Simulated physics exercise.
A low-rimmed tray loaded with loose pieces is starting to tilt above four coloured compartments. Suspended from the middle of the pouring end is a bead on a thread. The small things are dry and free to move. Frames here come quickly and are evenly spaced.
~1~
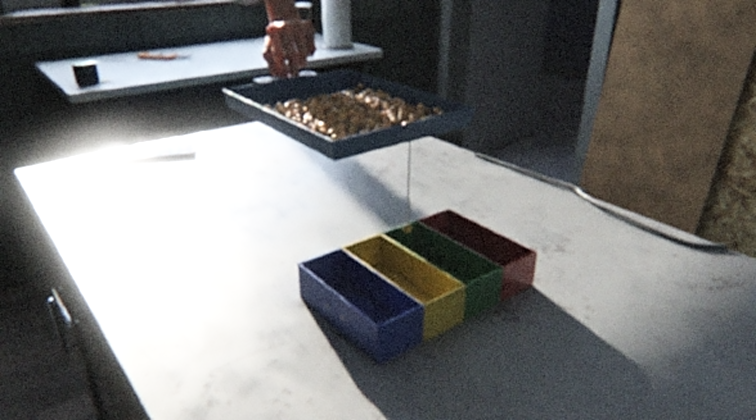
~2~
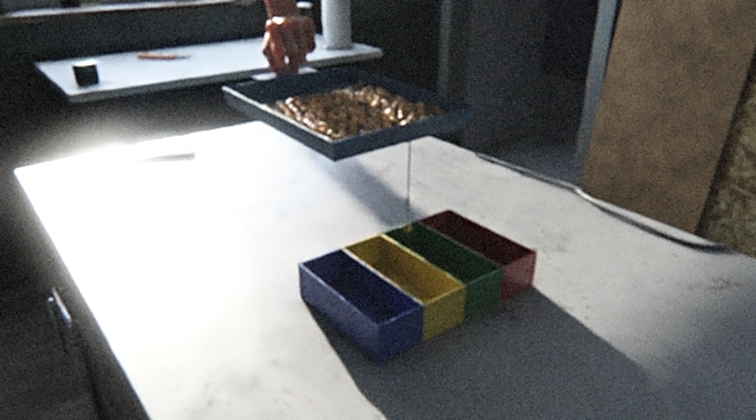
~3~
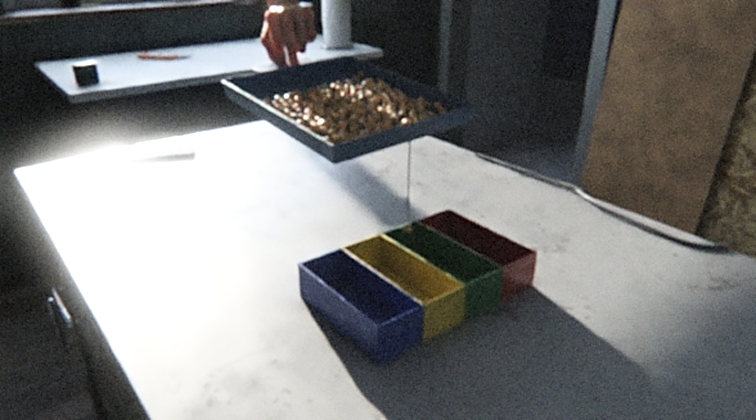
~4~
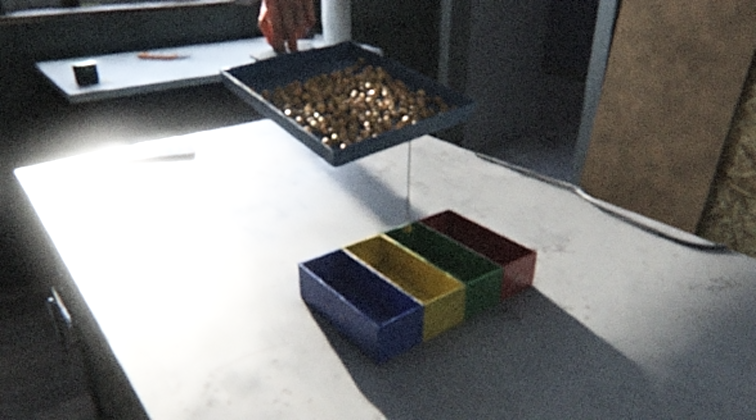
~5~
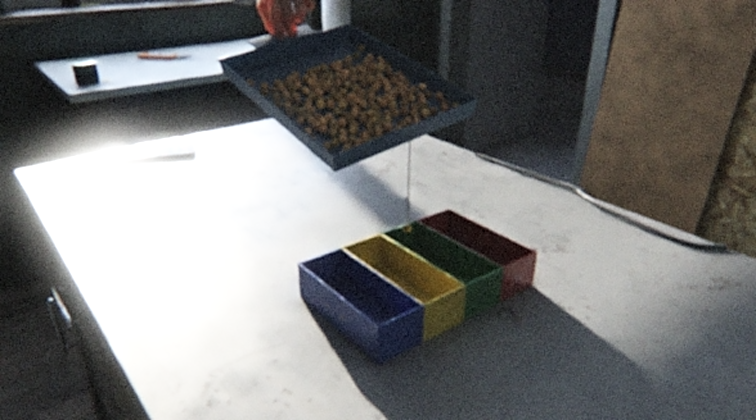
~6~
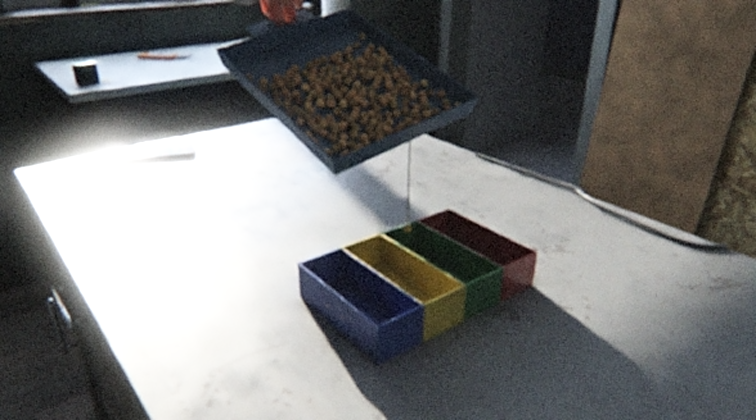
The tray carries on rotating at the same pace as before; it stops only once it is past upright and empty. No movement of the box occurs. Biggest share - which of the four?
Blue cell.
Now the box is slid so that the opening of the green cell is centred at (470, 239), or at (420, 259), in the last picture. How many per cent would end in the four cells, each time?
Result: 30 % and 100 %.
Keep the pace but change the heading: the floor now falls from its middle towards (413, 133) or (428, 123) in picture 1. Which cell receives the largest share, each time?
That red cell, then the cell in red.
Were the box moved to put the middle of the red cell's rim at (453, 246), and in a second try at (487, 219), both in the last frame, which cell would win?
You'd see the cell in yellow win the first time and that blue cell win the second.
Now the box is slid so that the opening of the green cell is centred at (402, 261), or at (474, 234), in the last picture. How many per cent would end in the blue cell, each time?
Around 10 and around 10 per cent, in that order.
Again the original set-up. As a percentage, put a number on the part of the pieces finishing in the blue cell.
About 80 %.
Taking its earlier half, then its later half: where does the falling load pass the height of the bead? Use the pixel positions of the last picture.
The leading part at (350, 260), the rest of it at (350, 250).
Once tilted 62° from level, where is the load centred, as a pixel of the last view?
At about (361, 122).
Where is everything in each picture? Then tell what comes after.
In the first frame, corners of the pouring end at (334, 139) and (471, 107), level; middle of the load at (357, 116), round wooden beads; bead on its thread at (408, 228); blue cell at (401, 331); yellow cell at (444, 310); green cell at (483, 290); red cell at (518, 273).
In the second frame, corners of the pouring end at (334, 140) and (471, 106), level; middle of the load at (357, 114).
In the third frame, corners of the pouring end at (334, 143) and (472, 104), tipped barely, lowest at the left corner; middle of the load at (357, 111).
In the fourth frame, corners of the pouring end at (334, 148) and (472, 101), tipped a little, lowest at the left corner; middle of the load at (357, 105).
In the fifth frame, corners of the pouring end at (335, 153) and (473, 99), tipped clearly, lowest at the left corner; middle of the load at (357, 101).
In the sixth frame, corners of the pouring end at (335, 158) and (474, 96), tipped clearly, lowest at the left corner; middle of the load at (358, 100), nearly all on the move; blue cell at (401, 331); yellow cell at (444, 310); green cell at (483, 290); red cell at (518, 273).
Soon, tray tipped steeply; nearly all on the tray; a stray few falling or outside the box.
A while on, tray tipped right over; about a quarter on the tray; about half in the blue cell; a small part in the yellow cell; a stray few in the green cell; a small part falling or outside the box.
Towards the end, tray tipped past a quarter turn; most in the blue cell; a small part in the yellow cell; a stray few in the green cell; a small part falling or outside the box.
Finally, tray tipped past a quarter turn; most in the blue cell; a small part in the yellow cell; a stray few in the green cell; none in the red cell; a small part outside the box.
